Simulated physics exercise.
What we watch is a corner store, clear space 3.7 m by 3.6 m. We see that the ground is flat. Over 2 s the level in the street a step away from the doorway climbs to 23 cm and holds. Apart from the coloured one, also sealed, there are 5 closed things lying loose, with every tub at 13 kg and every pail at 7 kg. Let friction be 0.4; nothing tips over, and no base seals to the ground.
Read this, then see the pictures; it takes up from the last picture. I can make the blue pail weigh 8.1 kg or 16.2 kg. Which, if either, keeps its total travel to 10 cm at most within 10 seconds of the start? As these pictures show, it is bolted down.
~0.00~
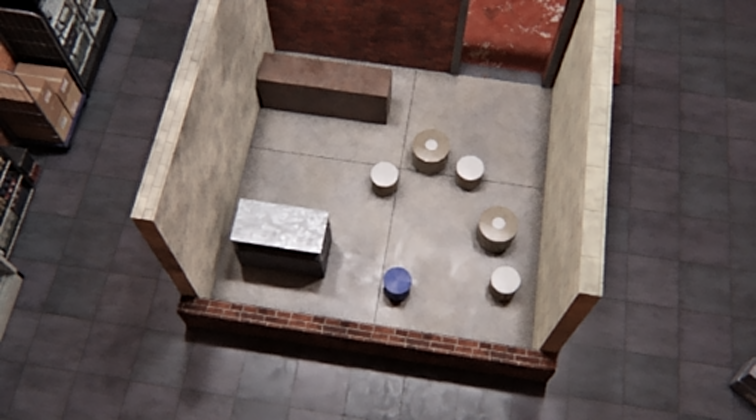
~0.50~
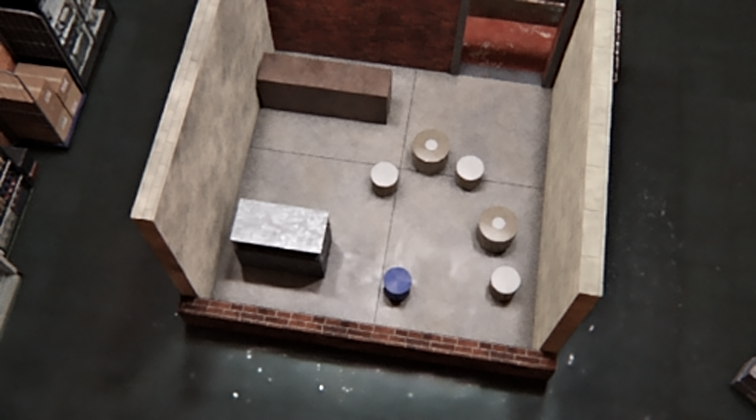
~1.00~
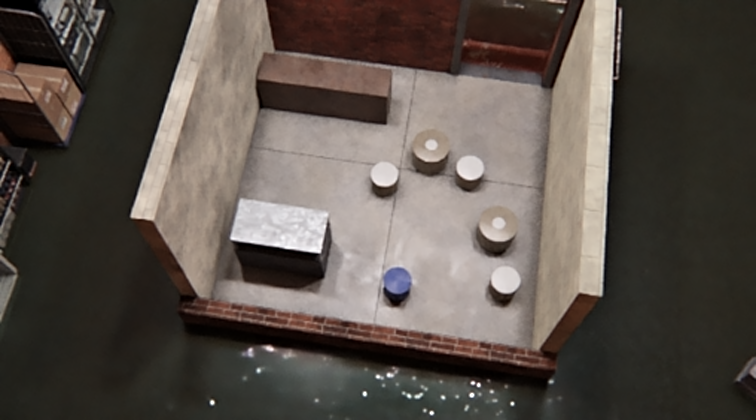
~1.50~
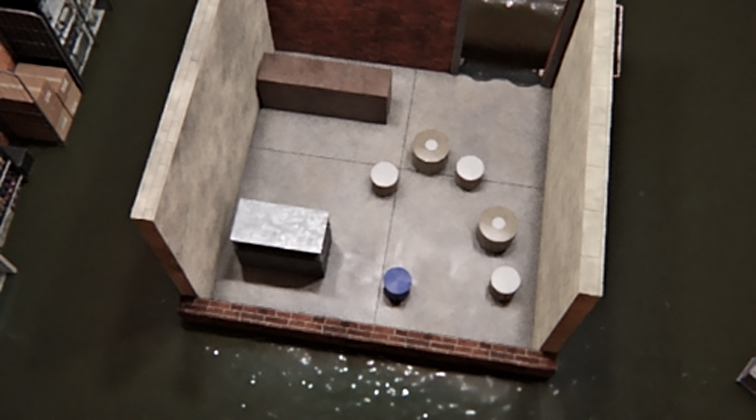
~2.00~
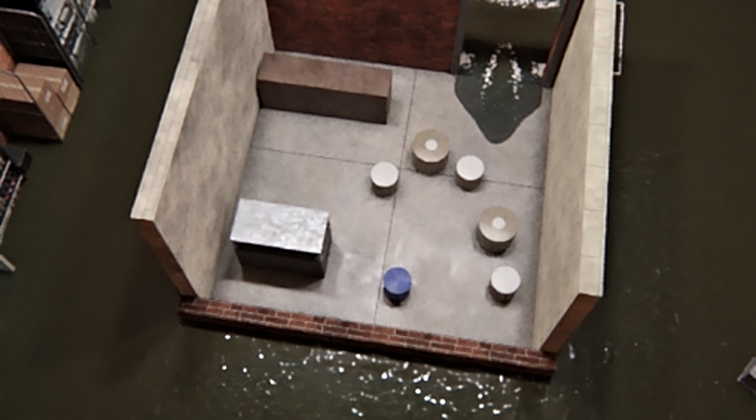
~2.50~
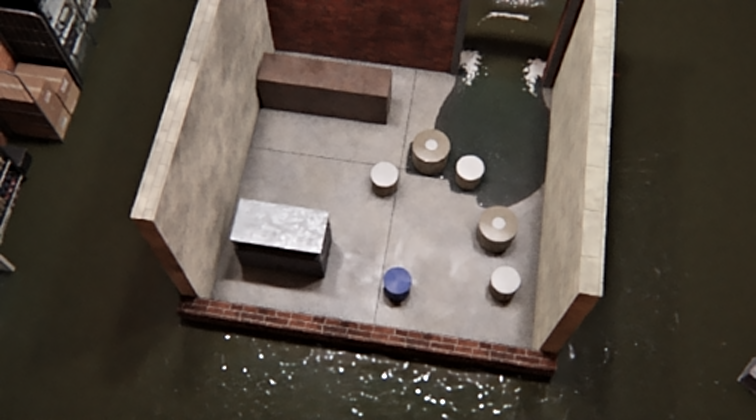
Neither wins.
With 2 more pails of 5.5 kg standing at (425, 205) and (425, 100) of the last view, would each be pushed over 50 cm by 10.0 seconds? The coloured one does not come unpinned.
In the order given, beyond the mark and then within the mark.
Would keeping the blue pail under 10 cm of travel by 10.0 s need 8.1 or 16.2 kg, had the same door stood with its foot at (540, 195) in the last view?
Well, then the greater option is needed.
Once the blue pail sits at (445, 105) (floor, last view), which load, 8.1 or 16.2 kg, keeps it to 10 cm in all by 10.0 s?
Well, must use the heavier.
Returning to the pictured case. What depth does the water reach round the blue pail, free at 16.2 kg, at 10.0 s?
16 cm, roughly.
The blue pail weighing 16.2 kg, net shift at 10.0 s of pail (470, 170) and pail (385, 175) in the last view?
Net displacement, in order: 350 cm; 40 cm.
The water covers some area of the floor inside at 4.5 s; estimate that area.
Wet: Near 10.0 m2.
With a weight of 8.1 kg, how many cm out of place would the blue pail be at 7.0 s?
200 cm.
After 3.5 s the blue pail would be 0 cm from its start with 8.1 kg and 0 cm from its start with 16.2 kg; 0 cm of water round it then.
After 4.5 s the blue pail would be 22 cm from its start with 8.1 kg and 5 cm from its start with 16.2 kg; 5 cm of water round it then.
After 7.0 s the blue pail would be 197 cm from its start with 8.1 kg and 62 cm from its start with 16.2 kg; 10 cm of water round it then.
After 10.0 s the blue pail would be 194 cm from its start with 8.1 kg and 65 cm from its start with 16.2 kg; 16 cm of water round it then.
